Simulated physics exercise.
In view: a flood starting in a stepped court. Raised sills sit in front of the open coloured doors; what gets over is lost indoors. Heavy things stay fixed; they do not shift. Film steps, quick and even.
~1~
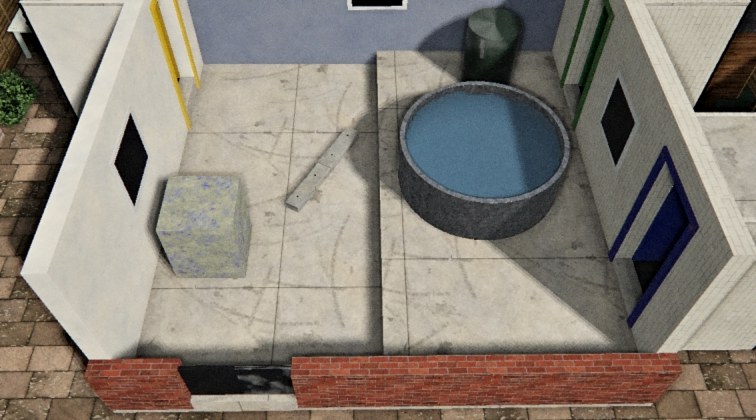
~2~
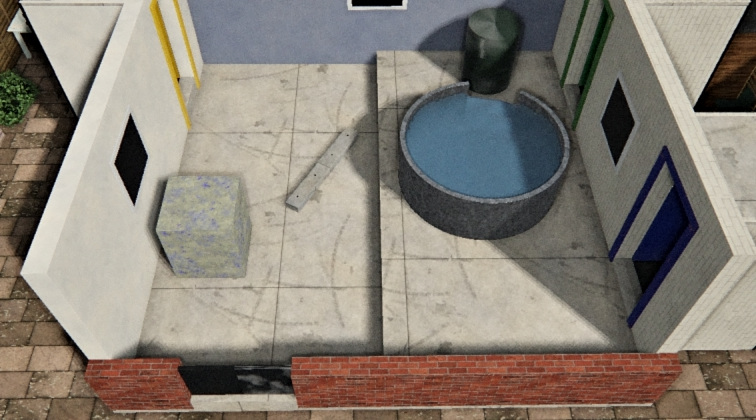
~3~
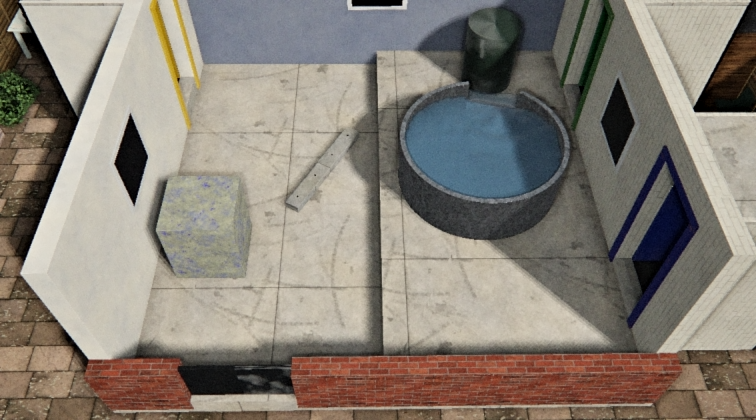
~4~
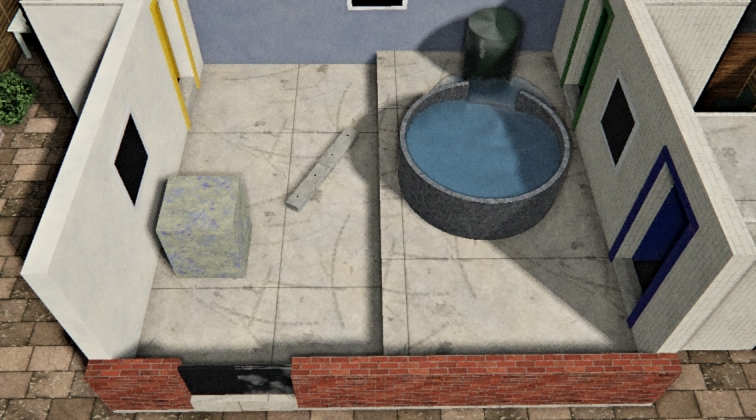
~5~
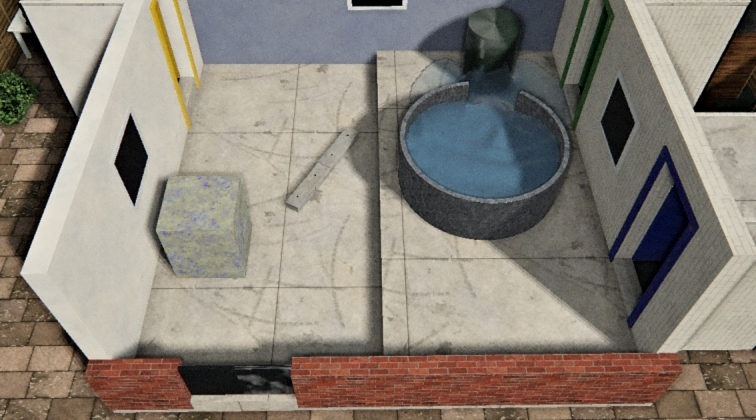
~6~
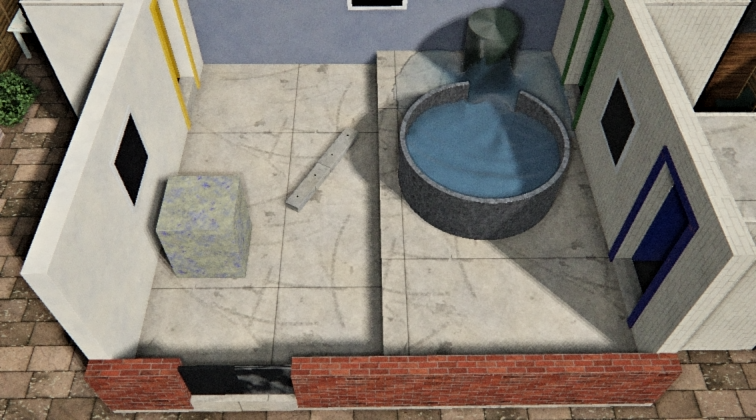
In a walled court, the round tank's far rim opens and water pours out behind it.
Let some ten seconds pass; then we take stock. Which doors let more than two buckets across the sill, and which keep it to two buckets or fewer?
The yellow door keeps it to two or fewer. The green door lets more than two across. The blue door keeps it to two or fewer.
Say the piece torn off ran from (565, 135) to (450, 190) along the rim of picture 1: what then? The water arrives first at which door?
I'd say the blue-painted one.
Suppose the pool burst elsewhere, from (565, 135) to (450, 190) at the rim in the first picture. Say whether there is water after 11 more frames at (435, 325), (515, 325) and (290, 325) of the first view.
Soaked, soaked, soaked.
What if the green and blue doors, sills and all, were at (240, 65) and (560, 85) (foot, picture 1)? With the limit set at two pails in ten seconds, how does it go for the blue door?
I'd say the blue one tops the limit.
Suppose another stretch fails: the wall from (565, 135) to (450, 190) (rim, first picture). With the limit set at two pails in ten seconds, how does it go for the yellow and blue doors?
Lab note: Yellow door under threshold; blue door over threshold.
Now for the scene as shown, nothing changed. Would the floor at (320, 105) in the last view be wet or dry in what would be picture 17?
Submerged.
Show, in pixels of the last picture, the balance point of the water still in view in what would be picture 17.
It is around (465, 136).
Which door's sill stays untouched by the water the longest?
That would be the blue door.
A moment on, water covers 20 % of the floor; the yellow door not reached, the green door over two buckets in, the blue door not reached.
Next, water covers 30 % of the floor; the yellow door not reached, the green door far over two buckets in, the blue door not reached.
Then, water covers 40 % of the floor; the yellow door wet at the sill, nothing in, the green door far over two buckets in, the blue door not reached.
Later, water covers 65 % of the floor; the yellow door wet at the sill, nothing in, the green door far over two buckets in, the blue door wet at the sill, nothing in.
In the end, water covers 85 % of the floor; the yellow door wet at the sill, nothing in, the green door far over two buckets in, the blue door wet at the sill, nothing in.
